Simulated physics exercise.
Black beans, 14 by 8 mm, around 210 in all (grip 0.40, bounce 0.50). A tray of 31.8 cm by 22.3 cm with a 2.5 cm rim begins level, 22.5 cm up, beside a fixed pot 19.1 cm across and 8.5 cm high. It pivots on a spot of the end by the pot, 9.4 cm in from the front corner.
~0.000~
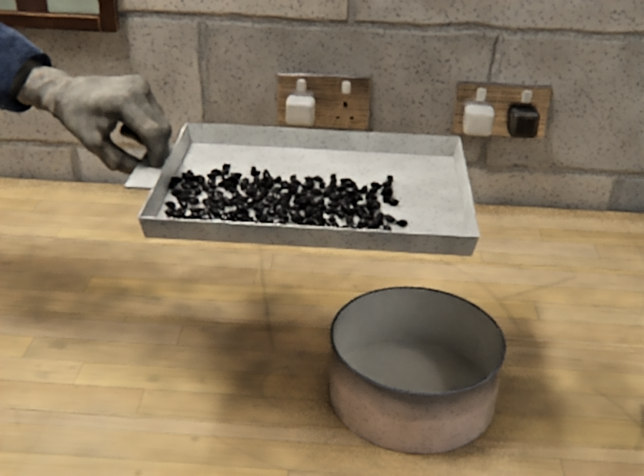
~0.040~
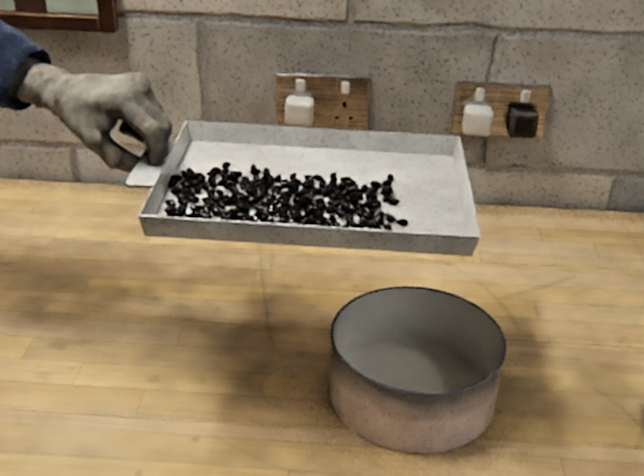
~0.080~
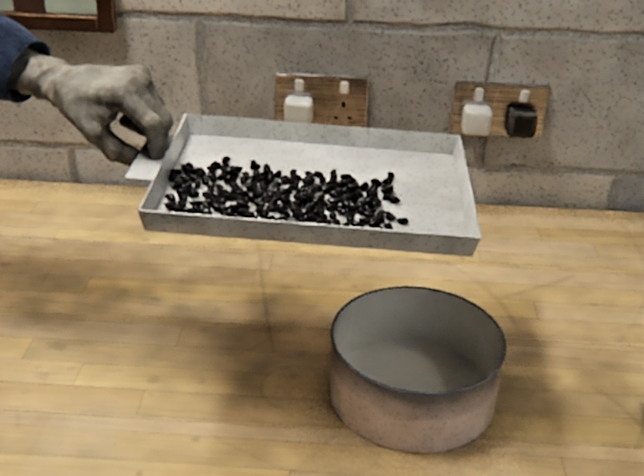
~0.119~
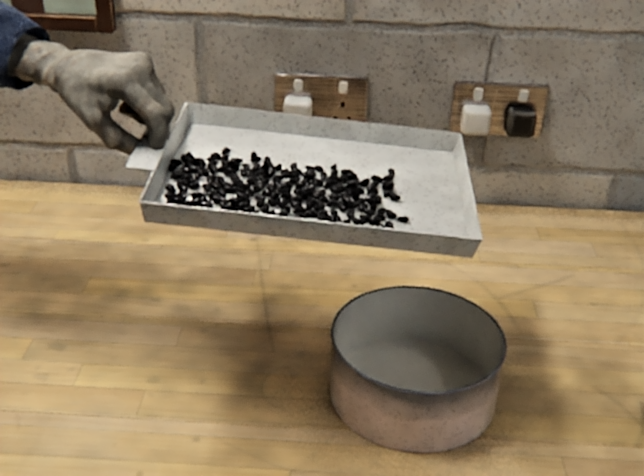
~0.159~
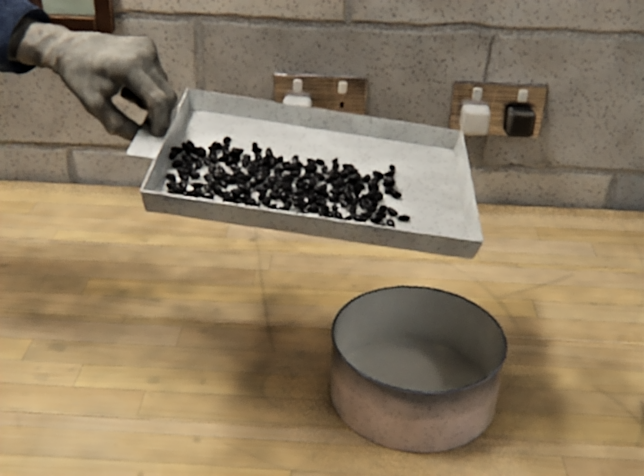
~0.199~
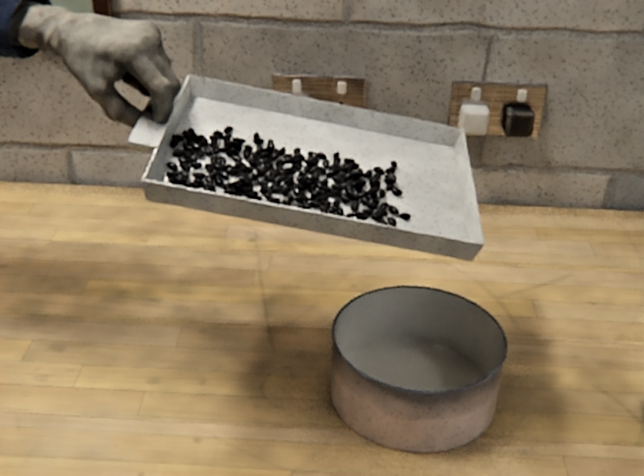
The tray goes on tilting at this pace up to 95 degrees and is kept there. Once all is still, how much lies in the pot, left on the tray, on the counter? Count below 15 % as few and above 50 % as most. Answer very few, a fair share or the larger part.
In the pot: The larger part; left on the tray: Very few; on the counter: A fair share.
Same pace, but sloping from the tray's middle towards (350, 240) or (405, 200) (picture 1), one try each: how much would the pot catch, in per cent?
About 80 and 30 per cent.
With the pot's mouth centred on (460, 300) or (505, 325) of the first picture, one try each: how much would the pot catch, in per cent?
About 10 and 60 per cent.
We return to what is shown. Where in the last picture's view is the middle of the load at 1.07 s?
At about (474, 267).
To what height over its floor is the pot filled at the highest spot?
Some 2.0 cm.
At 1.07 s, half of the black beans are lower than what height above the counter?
Some 20 cm.
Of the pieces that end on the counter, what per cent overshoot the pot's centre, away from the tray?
Roughly 100 per cent.
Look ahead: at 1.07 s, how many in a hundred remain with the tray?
Roughly 60 per cent.
After 0.72 s, tilt 50 degrees; the tray holds 100 %, the pot 0 %.
Then, at 1.07 s, tilt 77 degrees; the tray holds 60 %, the pot 10 %.
After 1.52 s, tilt 95 degrees; the tray holds 15 %, the pot 45 %.
In the end, at 2.7 s, pot 65 %, tray 0 %, counter 35 %.
